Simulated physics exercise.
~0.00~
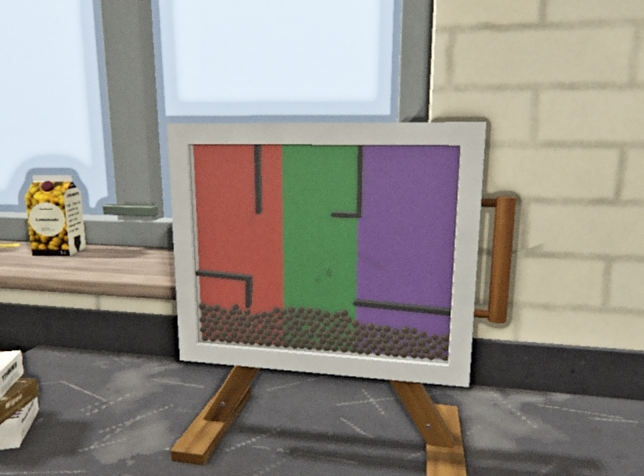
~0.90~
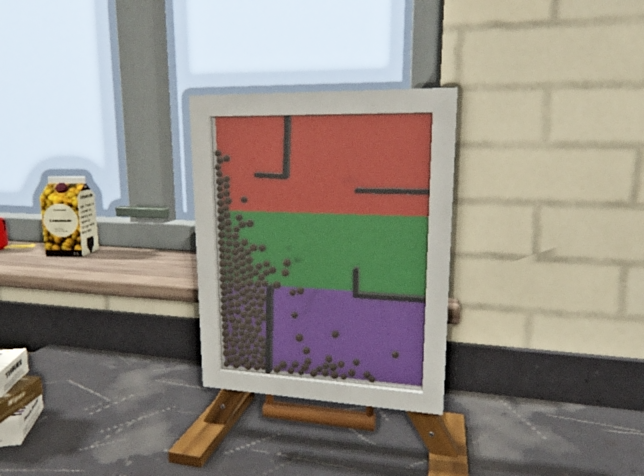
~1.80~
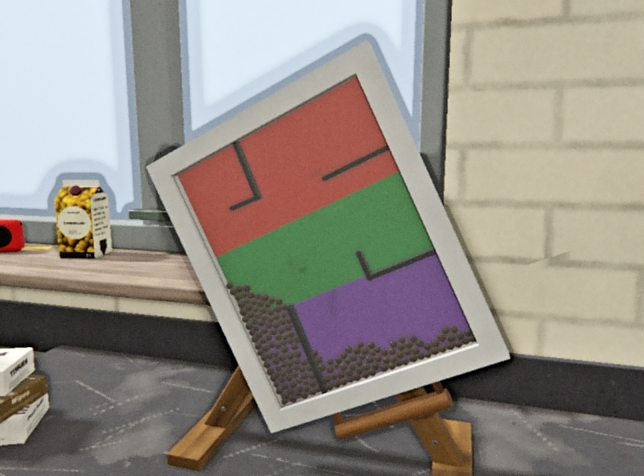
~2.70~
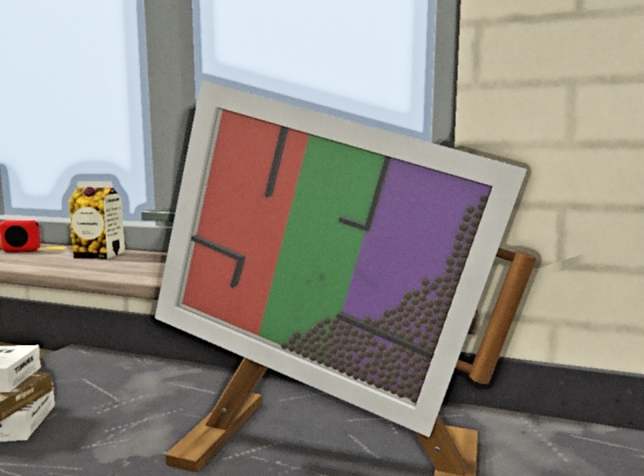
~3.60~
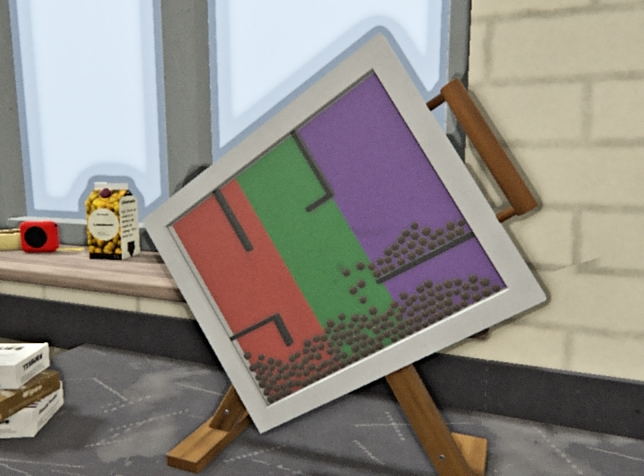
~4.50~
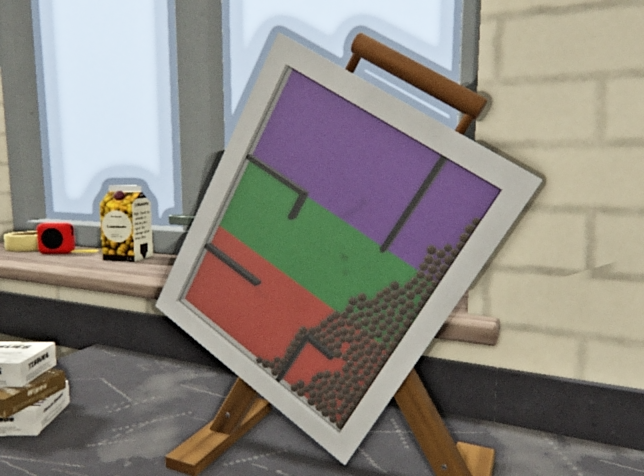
On a kitchen counter by a window, a white-framed panel of red, green and purple strips turns clockwise on its stand, then swings back past level the other way, as small dark balls tumble inside and finally heap along the lower right, mostly over red and green.
